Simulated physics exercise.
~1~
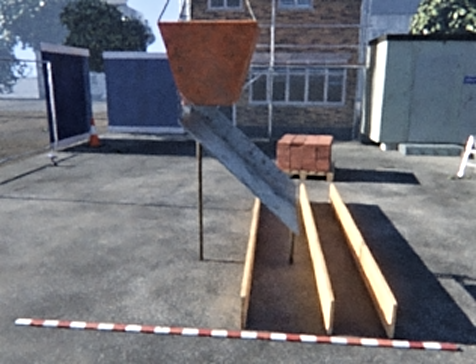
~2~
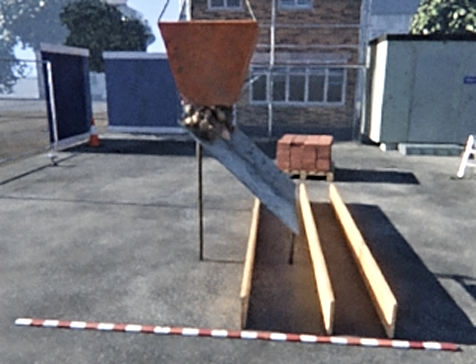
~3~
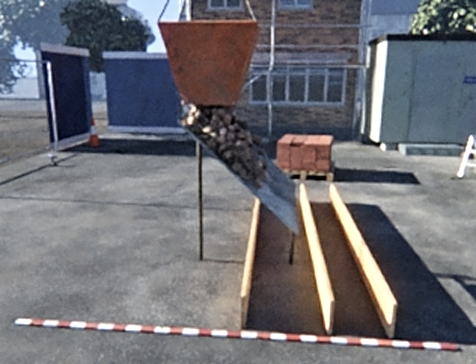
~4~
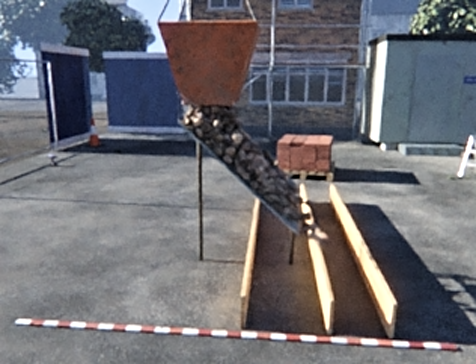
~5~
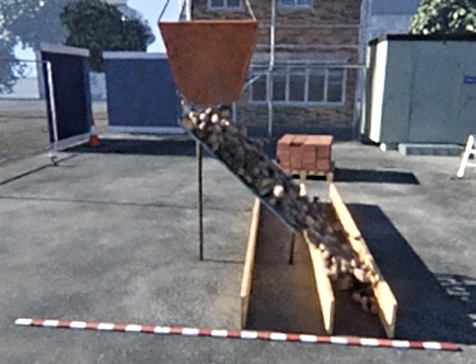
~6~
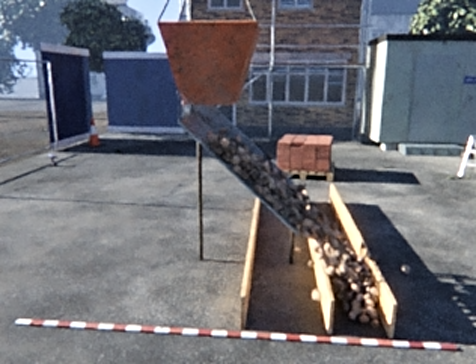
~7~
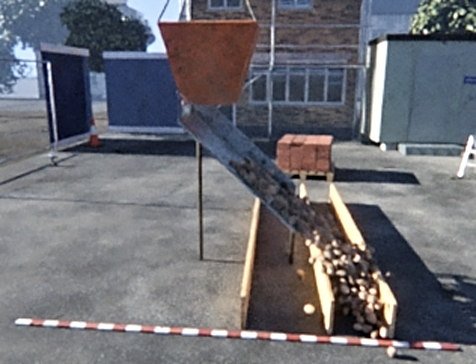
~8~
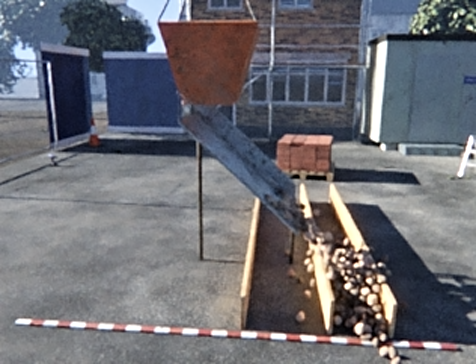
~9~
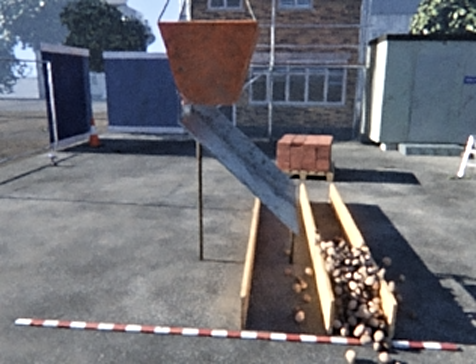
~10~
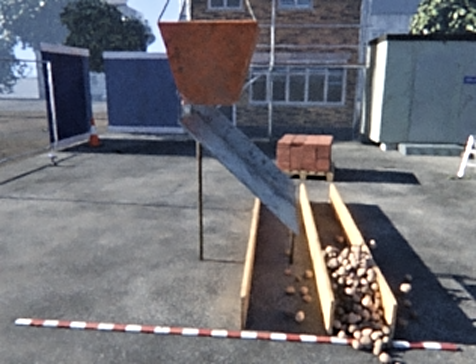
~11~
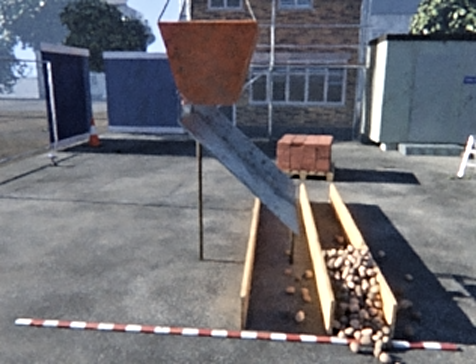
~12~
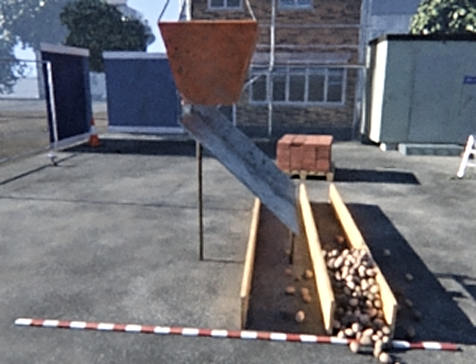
Brown, rounded stones dropped out of a rusty hopper, slid down a sloping steel chute to the right and tumbled between the planks, ending mostly heaped in the right bay, with a few in the left bay and some spilled around the pile.
